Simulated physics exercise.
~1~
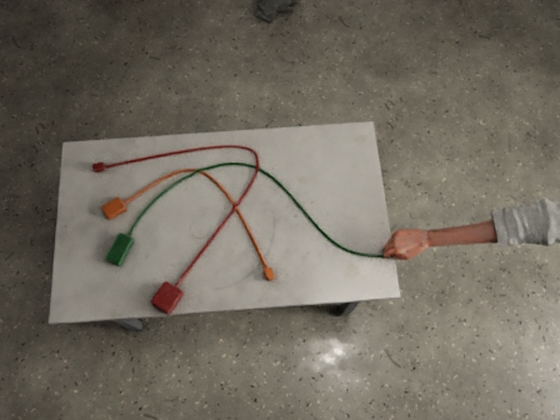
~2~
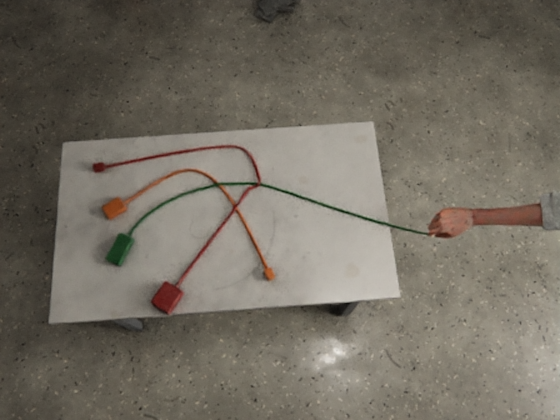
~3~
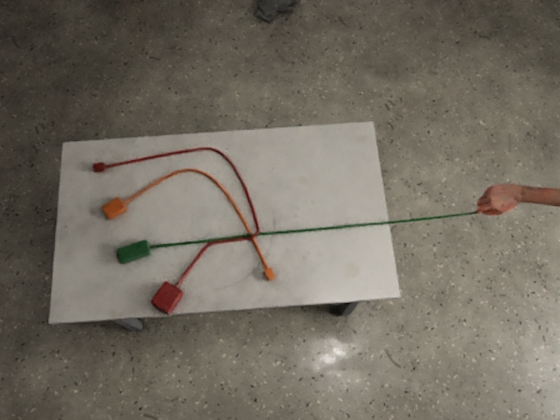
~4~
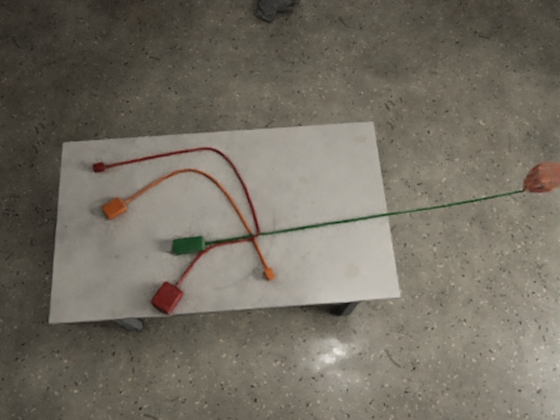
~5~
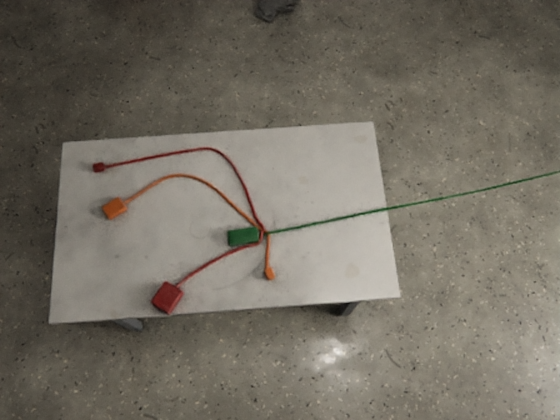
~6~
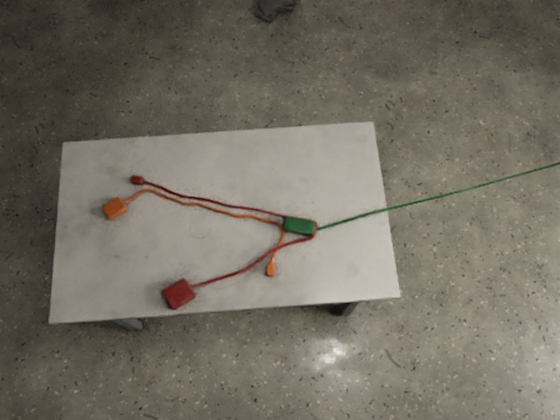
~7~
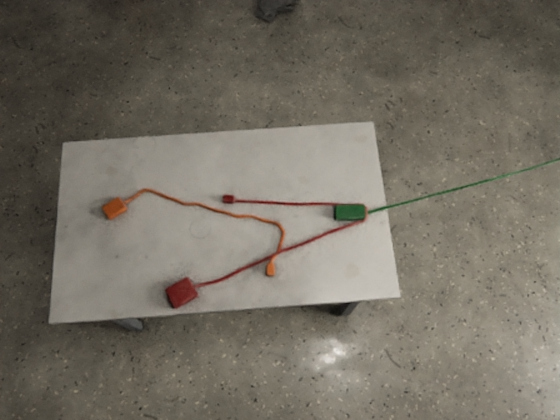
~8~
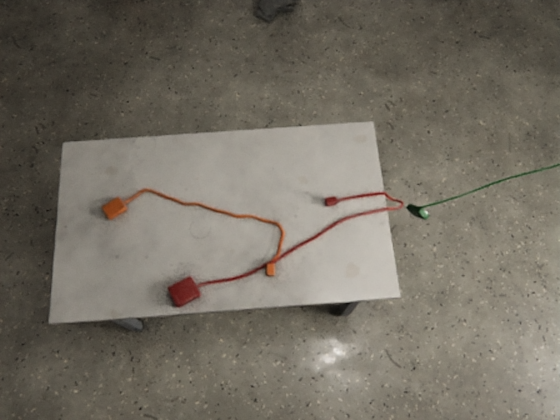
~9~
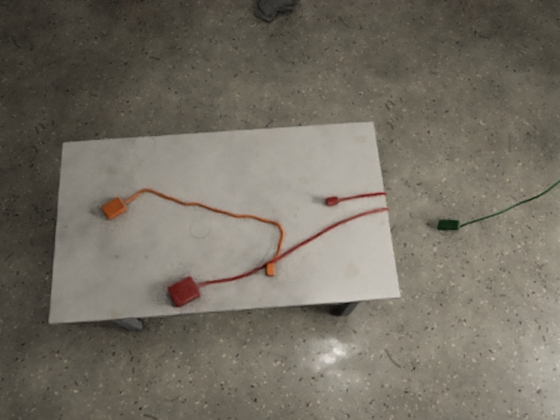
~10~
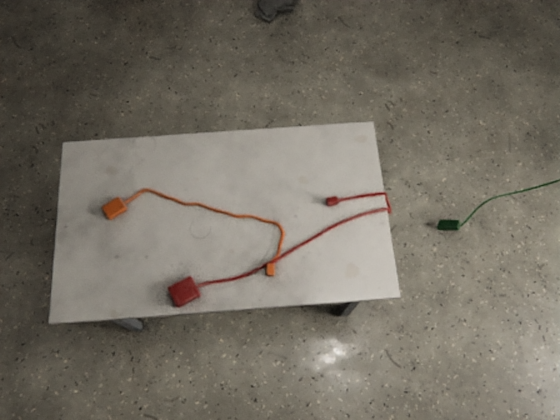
A hand pulls the green lead off the table's right edge, dragging the red lead along.
